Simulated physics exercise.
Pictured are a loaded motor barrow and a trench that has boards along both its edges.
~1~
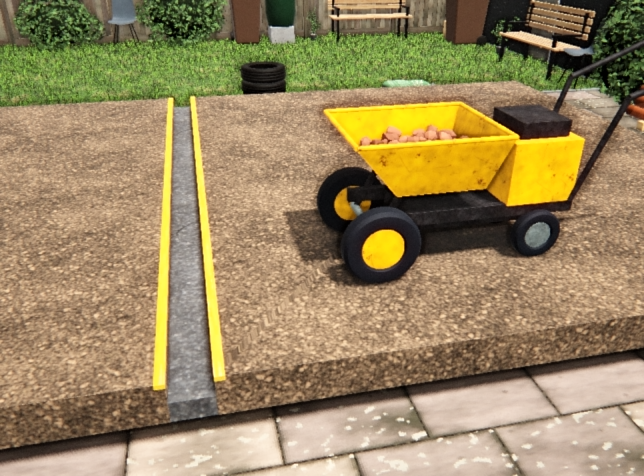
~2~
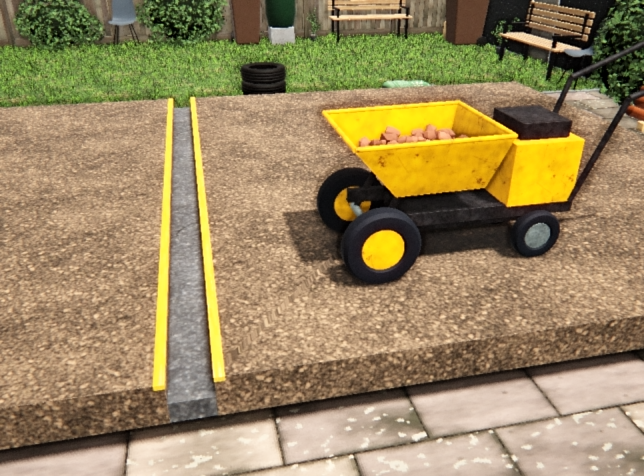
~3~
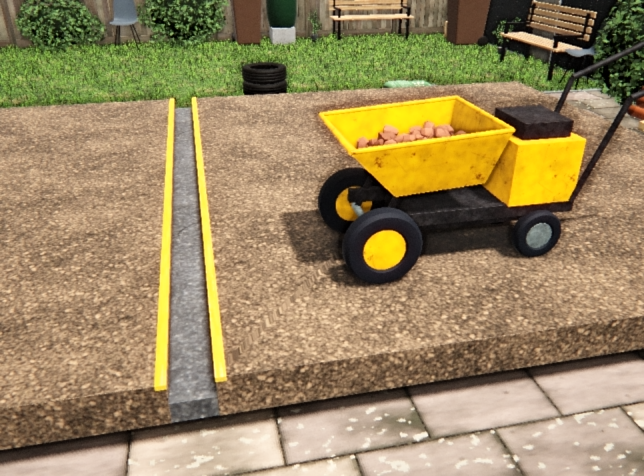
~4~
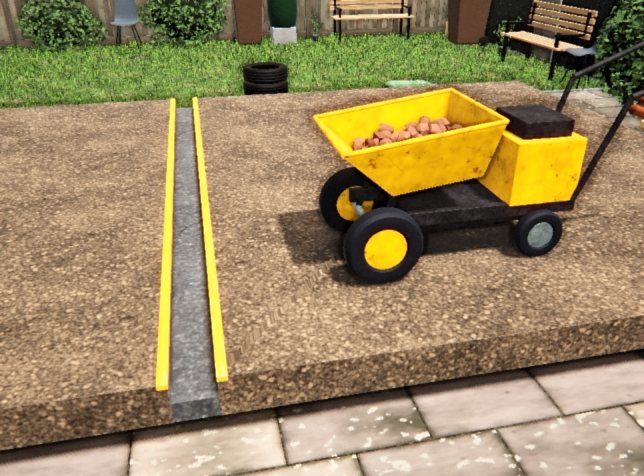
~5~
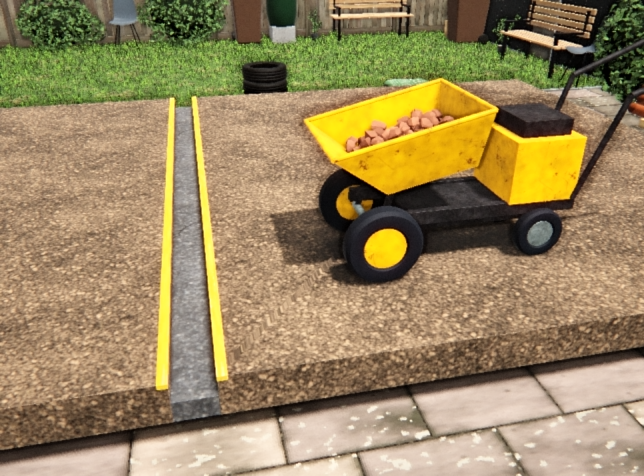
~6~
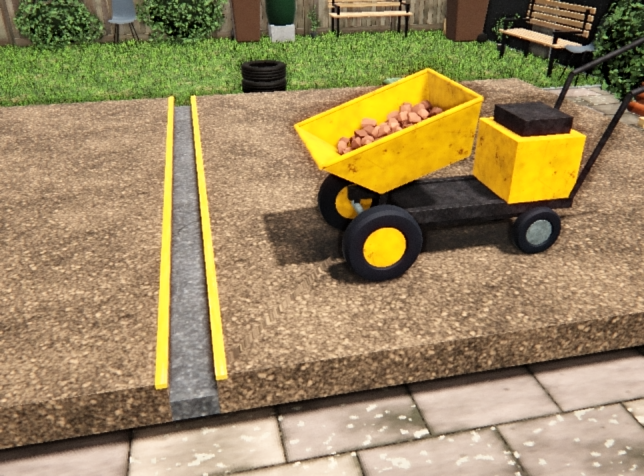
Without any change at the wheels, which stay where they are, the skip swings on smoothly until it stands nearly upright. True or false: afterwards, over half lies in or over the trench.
False.
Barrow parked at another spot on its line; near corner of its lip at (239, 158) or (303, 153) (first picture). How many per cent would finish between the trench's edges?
From the first spot you get 20 percent, and from the second 70 percent.
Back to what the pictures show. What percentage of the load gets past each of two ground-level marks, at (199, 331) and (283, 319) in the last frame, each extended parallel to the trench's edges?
In order: 20 per cent, then 90 per cent.
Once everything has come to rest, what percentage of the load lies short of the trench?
It comes to close to 65 %.
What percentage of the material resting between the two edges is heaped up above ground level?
I'd put it near 10 in a hundred.
Just after the last frame, skip tipped steeply; every one in the skip.
A moment on, skip tipped steeply; the larger part in the skip; about a tenth short of the trench; about a tenth falling.
Further on, skip tipped right over; about a tenth in the skip; roughly two thirds short of the trench; roughly a quarter in or heaped over the trench.
When it is over, skip tipped right over; roughly two thirds short of the trench; roughly a third in or heaped over the trench; not one beyond it.
